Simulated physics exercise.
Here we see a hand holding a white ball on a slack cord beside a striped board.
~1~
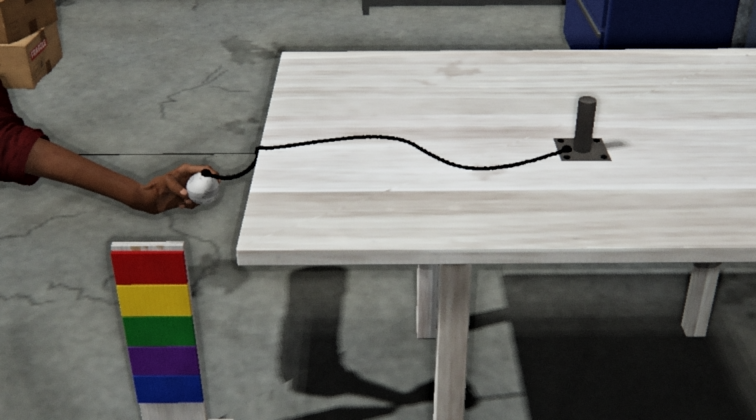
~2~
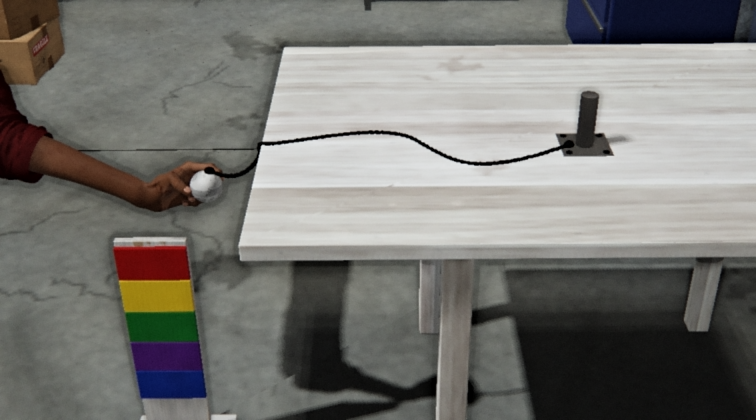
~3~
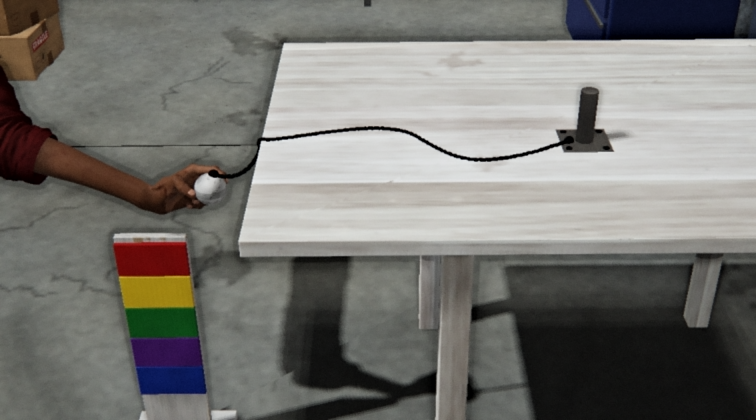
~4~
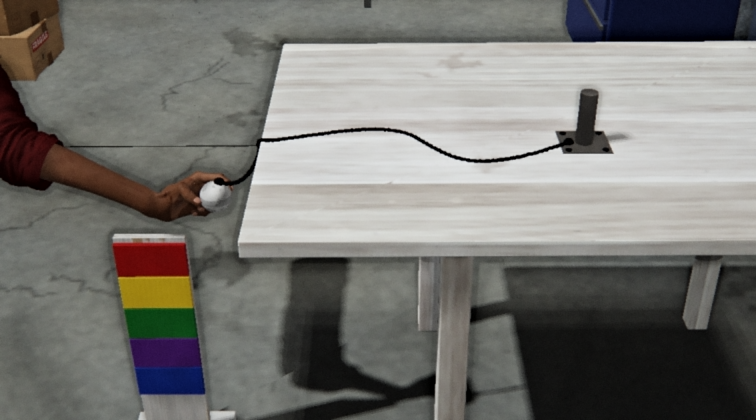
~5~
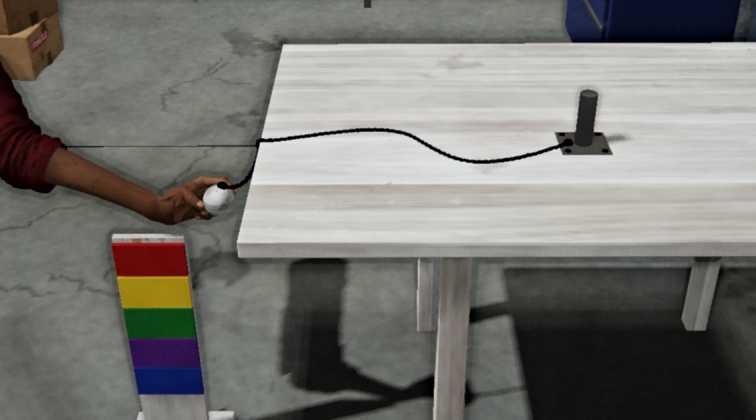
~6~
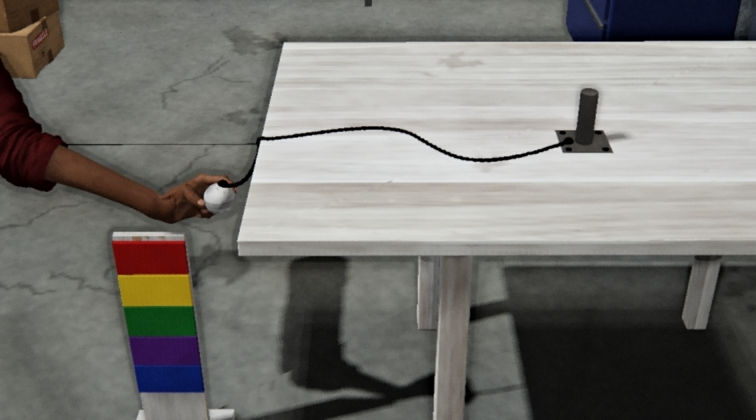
On a pale wooden table's left edge, a hand holding a white ball on a slack black cord shifts slightly right.
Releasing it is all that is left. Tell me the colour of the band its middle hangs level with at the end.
Red.
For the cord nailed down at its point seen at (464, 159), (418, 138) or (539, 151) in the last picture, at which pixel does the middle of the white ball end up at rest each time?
For the three tries you'd see (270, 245), (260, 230) and (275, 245).
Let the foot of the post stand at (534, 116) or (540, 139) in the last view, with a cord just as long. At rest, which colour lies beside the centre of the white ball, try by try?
Trial 1 - yellow; trial 2 - yellow.
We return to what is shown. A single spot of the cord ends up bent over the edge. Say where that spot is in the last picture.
The spot located at (296, 136) in the last picture.
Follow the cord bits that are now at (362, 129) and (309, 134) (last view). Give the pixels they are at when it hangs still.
They finish at (324, 143) and (269, 143) respectively.
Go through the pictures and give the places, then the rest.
The first frame shows white ball (203, 189); red (149, 270); yellow (154, 301); green (159, 332); purple (164, 362); blue (168, 390).
The second frame shows white ball (207, 186); cord through (541, 154) (469, 163) (413, 139) (343, 135) (270, 144).
The third frame shows white ball (211, 189).
The fourth frame shows white ball (216, 197); cord through (540, 152) (468, 161) (412, 136) (342, 132) (269, 141).
The fifth frame shows white ball (220, 200).
The sixth frame shows white ball (220, 199); cord through (540, 151) (468, 160) (412, 135) (342, 130) (269, 140).
Soon after, ball near (301, 243); level with red.
After that, ball near (271, 256); level with red.
In the end, ball near (277, 257); level with red. Its centre hangs level with the red band.
